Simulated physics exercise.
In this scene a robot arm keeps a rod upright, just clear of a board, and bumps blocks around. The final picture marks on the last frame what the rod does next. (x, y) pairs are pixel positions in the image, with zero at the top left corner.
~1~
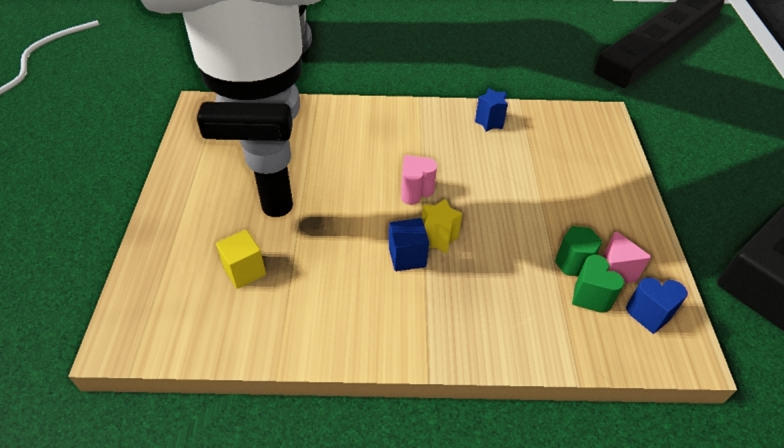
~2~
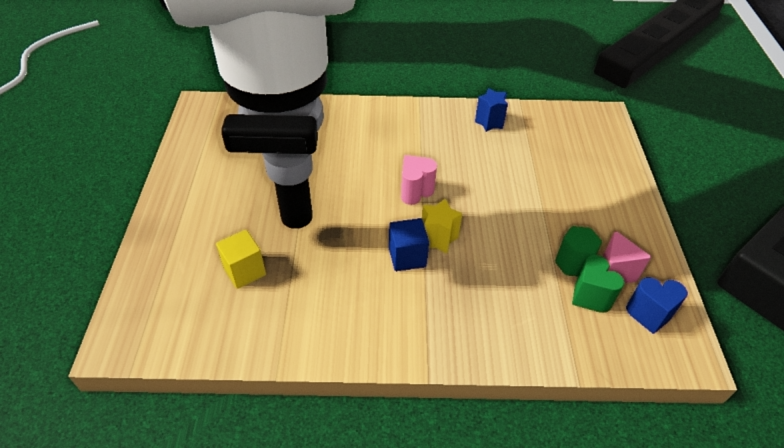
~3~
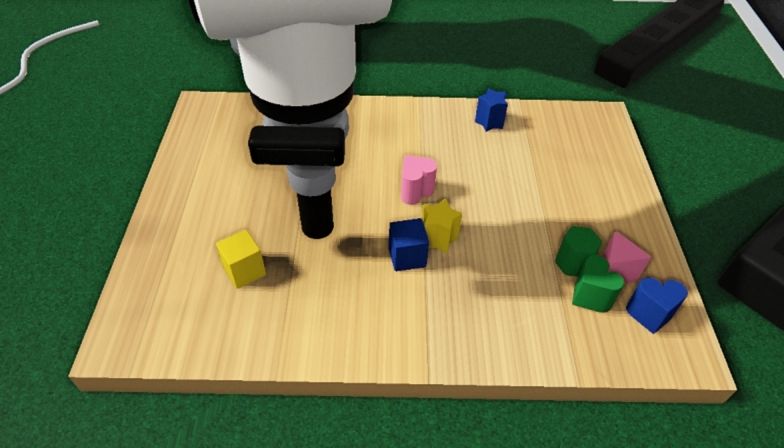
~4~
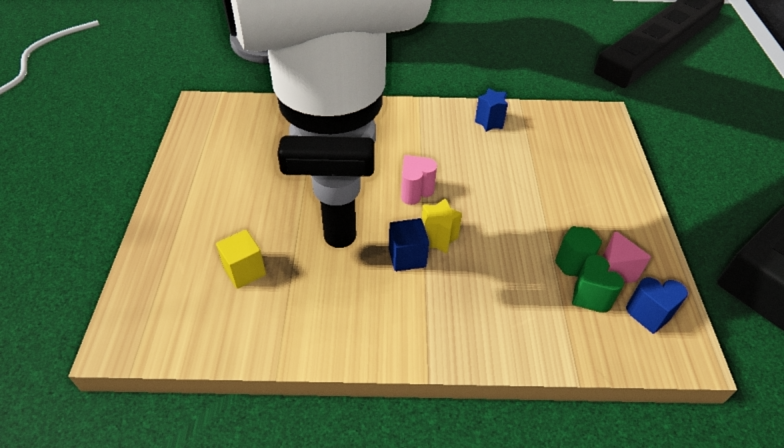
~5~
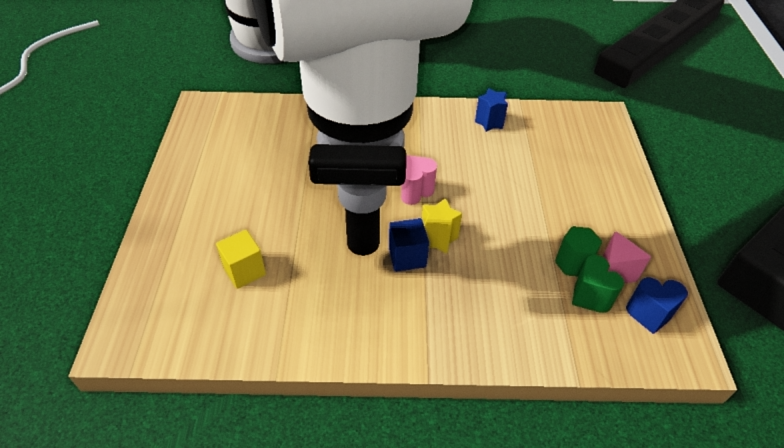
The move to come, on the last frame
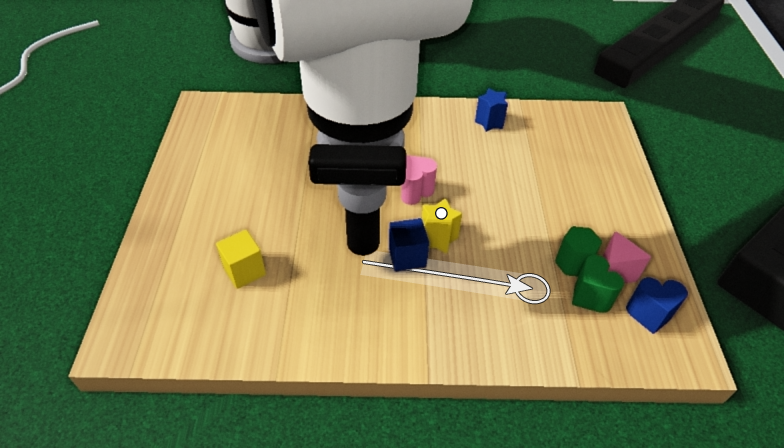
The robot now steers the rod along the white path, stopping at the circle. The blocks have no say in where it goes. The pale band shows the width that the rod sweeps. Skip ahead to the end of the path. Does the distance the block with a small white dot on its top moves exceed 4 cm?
Answer: No.
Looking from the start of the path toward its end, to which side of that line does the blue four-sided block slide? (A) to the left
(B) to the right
I'll go with A - to the left.
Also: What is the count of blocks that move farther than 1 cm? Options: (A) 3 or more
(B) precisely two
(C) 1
Correct choice: B.
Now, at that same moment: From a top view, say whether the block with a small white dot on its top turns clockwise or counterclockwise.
Looking down, my answer is that the block with a small white dot on its top rotates anticlockwise.
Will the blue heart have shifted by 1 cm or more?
No, it doesn't check out.
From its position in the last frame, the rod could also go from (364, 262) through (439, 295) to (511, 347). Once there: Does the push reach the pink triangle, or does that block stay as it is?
It sits in its place.
The drawn path runs from (364, 262) to (532, 288); the dot is on the yellow star-shaped block.
On the path given first. One third of the way, rod (421, 252); blue four-sided block (450, 233), turned 25° anticlockwise; yellow star-shaped block (460, 207), turned 50° anticlockwise.
Two thirds of the way, rod (480, 261); blue four-sided block (485, 229), turned 65° anticlockwise; yellow star-shaped block (469, 203), turned 90° anticlockwise.
At the end, rod (538, 270); blue four-sided block (486, 229), turned 70° anticlockwise; yellow star-shaped block (469, 203), turned 90° anticlockwise; green six-sided block not moved; blue heart not moved.
